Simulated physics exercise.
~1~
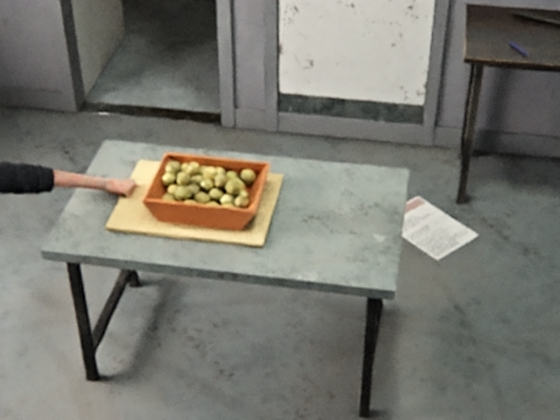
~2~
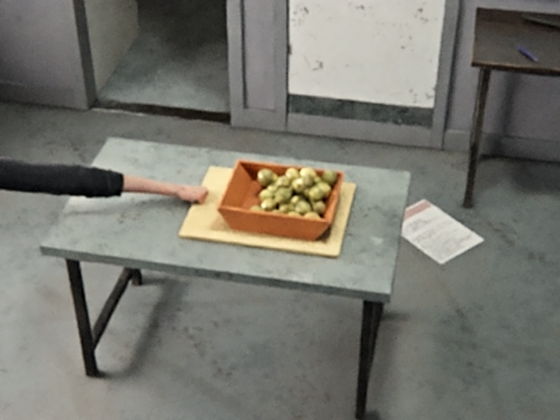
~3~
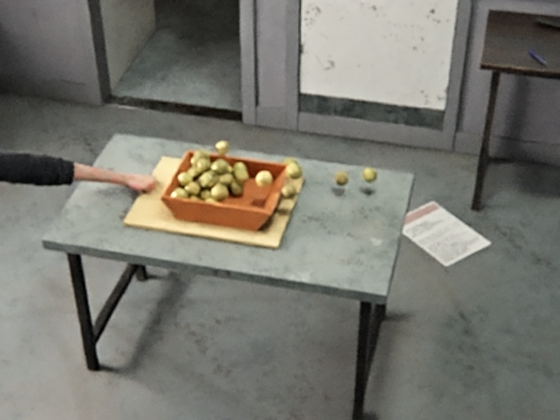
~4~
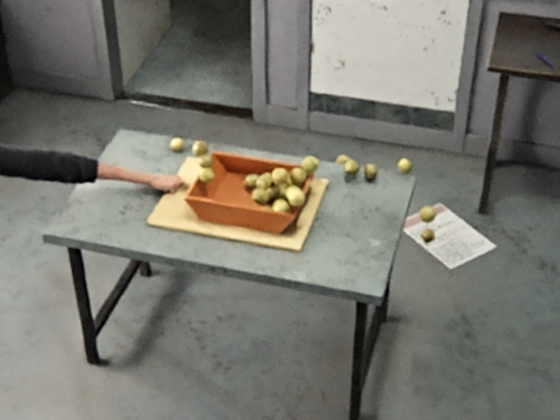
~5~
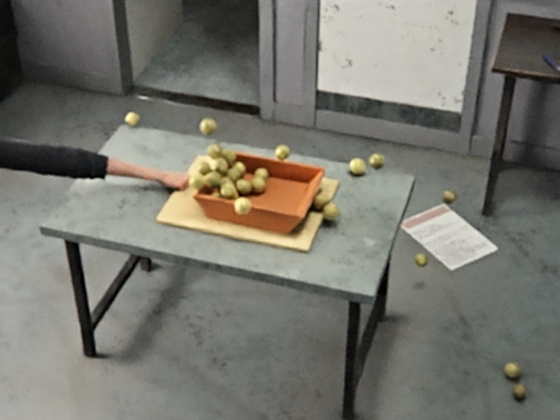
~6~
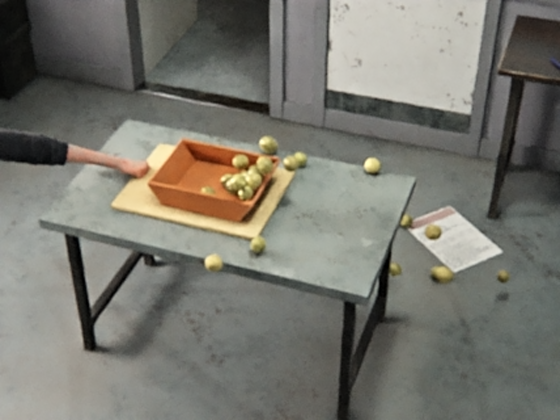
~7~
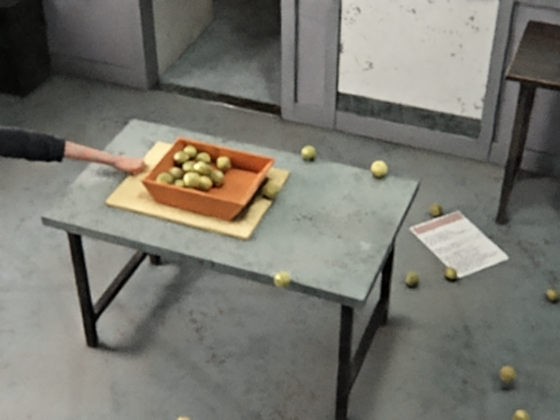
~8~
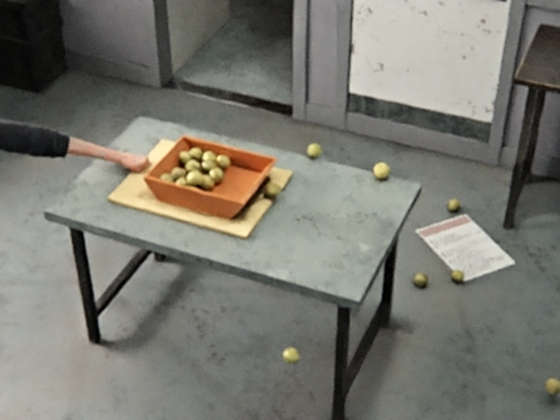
An arm shakes an orange container side to side, spilling many yellowish fruits around it.
